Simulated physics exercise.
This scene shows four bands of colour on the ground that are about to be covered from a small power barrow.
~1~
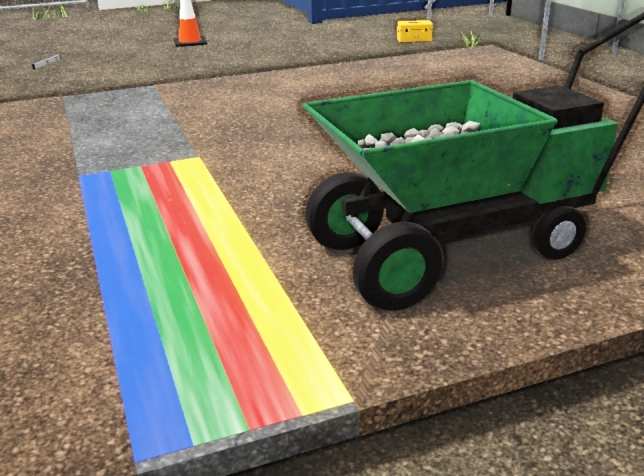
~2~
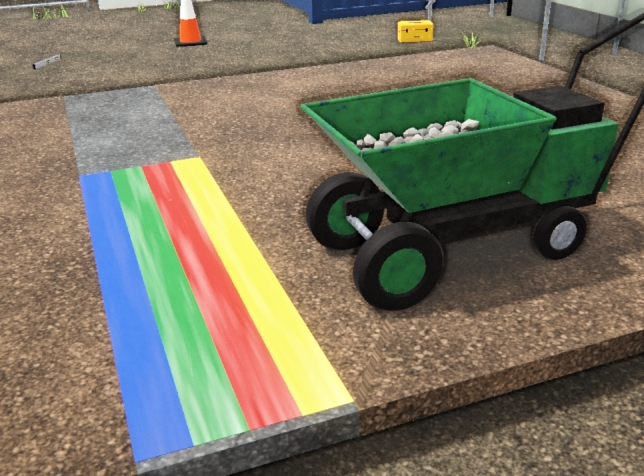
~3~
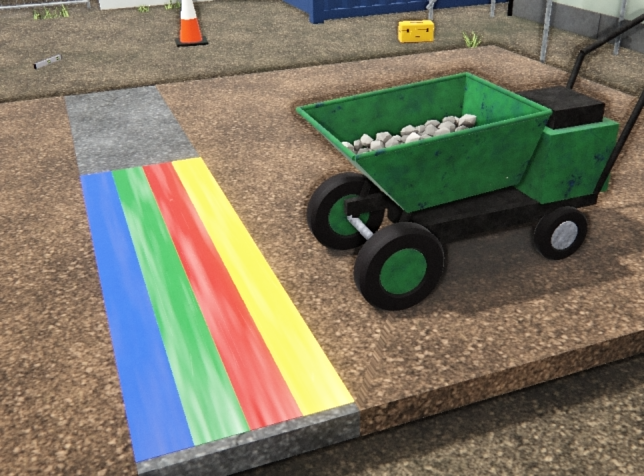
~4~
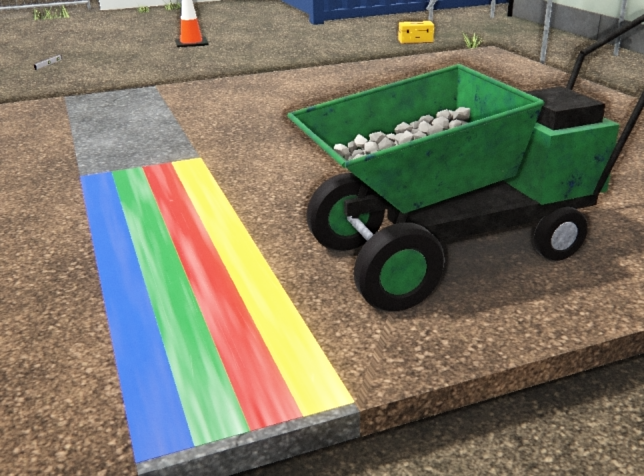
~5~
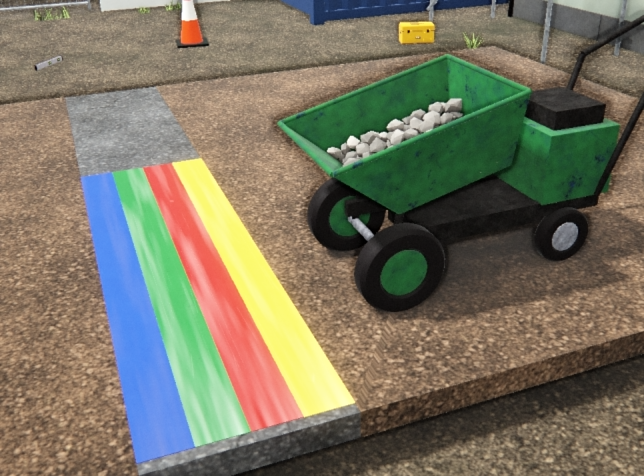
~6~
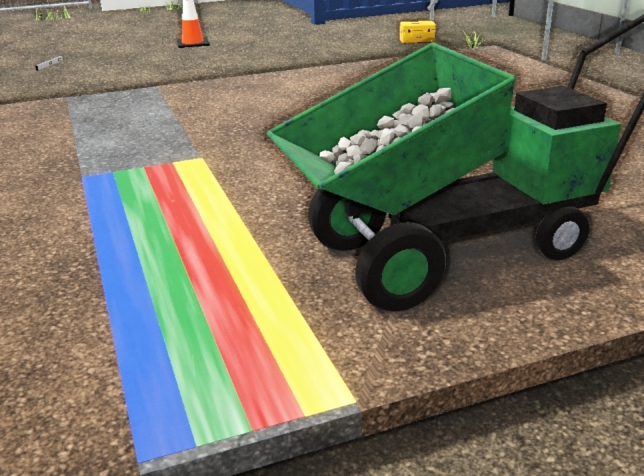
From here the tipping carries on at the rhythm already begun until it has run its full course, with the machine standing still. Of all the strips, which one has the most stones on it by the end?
Most stones end on the red strip.
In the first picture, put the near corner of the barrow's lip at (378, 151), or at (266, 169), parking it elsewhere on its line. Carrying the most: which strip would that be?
First: The red one. Next: The strip in blue.
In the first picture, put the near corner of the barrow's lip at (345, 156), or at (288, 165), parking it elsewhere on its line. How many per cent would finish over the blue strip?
First position: Some 10 percent; second position: Some 30 percent.
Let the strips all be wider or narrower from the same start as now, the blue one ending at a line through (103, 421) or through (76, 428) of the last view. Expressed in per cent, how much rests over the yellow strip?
Near 10 in a hundred and near 10 in a hundred.
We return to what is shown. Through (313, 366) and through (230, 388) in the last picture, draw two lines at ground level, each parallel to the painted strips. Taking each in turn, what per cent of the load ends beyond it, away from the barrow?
Around 70 per cent for the first, and 30 per cent for the second.
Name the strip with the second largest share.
Behind the top strip comes the strip in green.
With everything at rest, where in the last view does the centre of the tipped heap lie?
Resting centre, last frame: Roughly (204, 304).
Soon after the last picture, skip tipped steeply; all in the skip.
A little later, skip tipped right over; most in the skip; about a quarter over the red strip; a stray few over the green strip; a stray few over the blue strip.
Later still, skip tipped right over; about a third in the skip; a stray few over the yellow strip; about a third over the red strip; about a quarter over the green strip; a small part over the blue strip; a stray few off the paint.
At rest, skip tipped right over; about a third in the skip; a stray few over the yellow strip; about a third over the red strip; about a quarter over the green strip; a small part over the blue strip; a stray few off the paint.
